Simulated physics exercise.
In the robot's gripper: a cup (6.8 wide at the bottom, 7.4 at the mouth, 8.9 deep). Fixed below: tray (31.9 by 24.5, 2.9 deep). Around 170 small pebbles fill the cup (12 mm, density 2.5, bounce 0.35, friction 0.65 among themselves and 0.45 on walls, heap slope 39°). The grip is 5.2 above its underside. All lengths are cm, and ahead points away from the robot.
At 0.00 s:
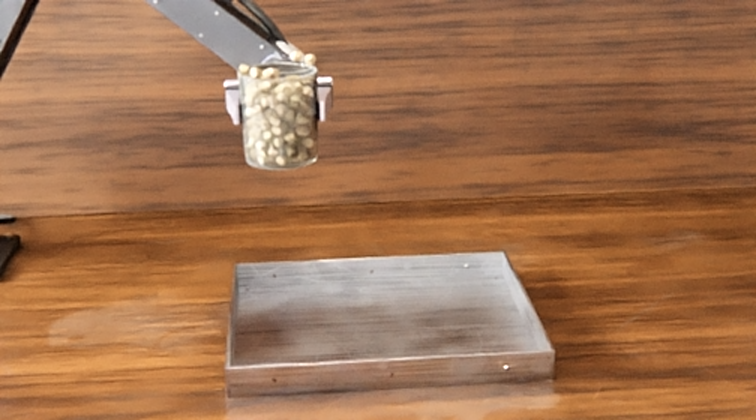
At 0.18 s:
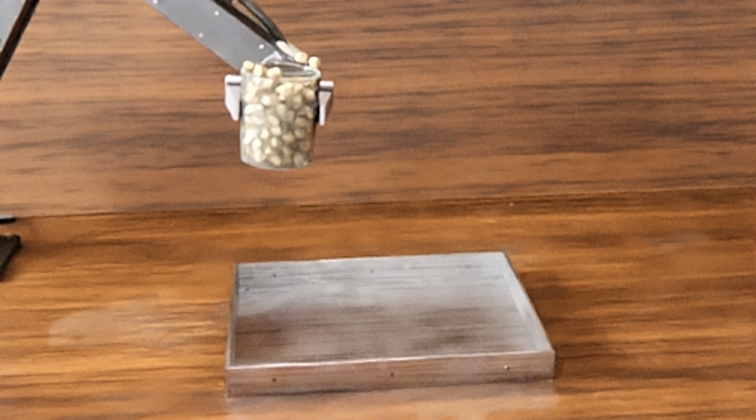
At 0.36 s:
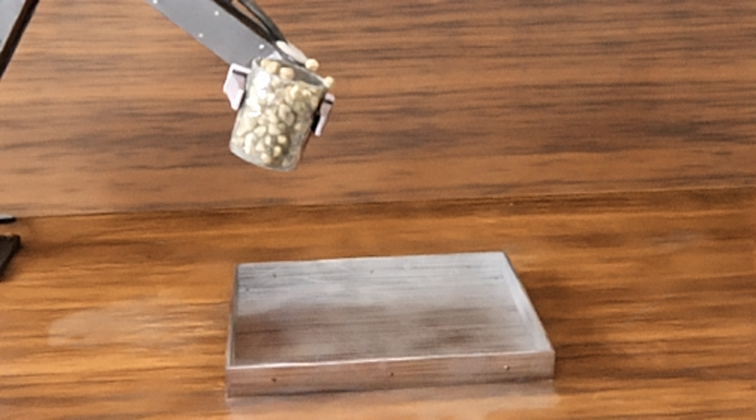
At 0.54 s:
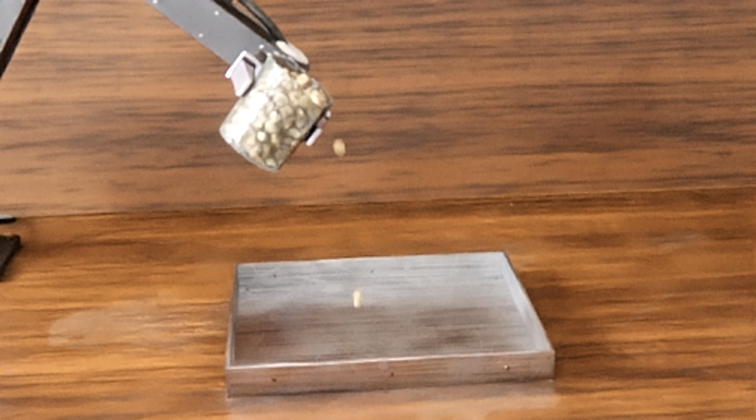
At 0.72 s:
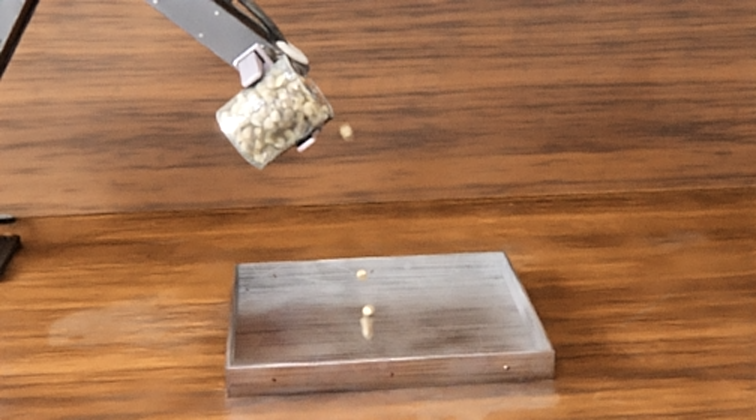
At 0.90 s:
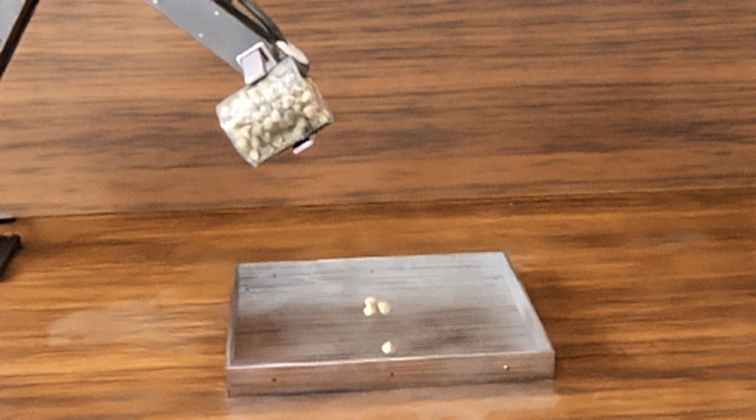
We see a robot gripper holding a clear cup heaped with small pale pebbles above a shallow metal tray on a wooden surface; the gripper tilts the cup to the right, and a few pebbles drop into the tray.
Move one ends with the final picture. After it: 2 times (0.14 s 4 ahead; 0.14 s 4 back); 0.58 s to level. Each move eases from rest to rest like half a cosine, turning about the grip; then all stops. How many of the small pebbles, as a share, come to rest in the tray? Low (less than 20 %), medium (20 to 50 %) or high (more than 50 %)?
Share in the tray: Low (less than 20 %).
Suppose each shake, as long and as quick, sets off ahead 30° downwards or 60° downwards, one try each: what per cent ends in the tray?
Some 5 and 0 per cent.
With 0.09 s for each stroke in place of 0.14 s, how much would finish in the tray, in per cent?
In that case some 35 per cent.
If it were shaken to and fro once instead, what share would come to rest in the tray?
Then about 10 per cent.
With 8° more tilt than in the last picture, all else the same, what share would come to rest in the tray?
Then about 20 per cent.
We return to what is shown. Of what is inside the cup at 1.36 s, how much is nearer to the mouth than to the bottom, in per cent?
Some 50 per cent.
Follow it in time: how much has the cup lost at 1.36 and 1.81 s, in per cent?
About 10, 10.
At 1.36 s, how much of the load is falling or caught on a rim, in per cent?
Roughly 1 per cent.
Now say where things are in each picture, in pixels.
In the first picture, the cup middle at (280, 117), level; upper third of the load around (281, 92), from x 245 to 310, top at y 55; 171 in the cup.
In the second picture, the cup middle at (279, 117), tilted 6° forward; upper third of the load around (281, 92), from x 250 to 315, top at y 60.
In the third picture, the cup middle at (277, 117), tilted 20° forward; upper third of the load around (282, 94), from x 240 to 330, top at y 65; 170 in the cup, 1 in flight or on a rim.
In the fourth picture, the cup middle at (275, 116), tilted 39° forward; upper third of the load around (281, 96), from x 235 to 360, top at y 75; 168 in the cup, 1 in the tray, 2 in flight or on a rim.
In the fifth picture, the cup middle at (274, 114), tilted 53° forward; upper third of the load around (276, 96), from x 230 to 370, top at y 75; 167 in the cup, 3 in the tray, 1 in flight or on a rim.
In the sixth picture, the cup middle at (273, 114), tilted 59° forward; upper third of the load around (277, 97), from x 230 to 390, top at y 75; 167 in the cup, 4 in the tray.
After 1.36 s, tilted 59° forward, highest piece 28 above the table; 156 in the cup, 13 in the tray, 2 in flight or on a rim.
After 1.81 s, tilted 20° forward, highest piece 29 above the table; 151 in the cup, 20 in the tray.
After 2.24 s, level, highest piece 29 above the table; 151 in the cup, 20 in the tray.
After 3.29 s, level, highest piece 29 above the table; 151 in the cup, 20 in the tray.
In the end, 151 in the cup, 20 in the tray. That is 12 % in the tray.
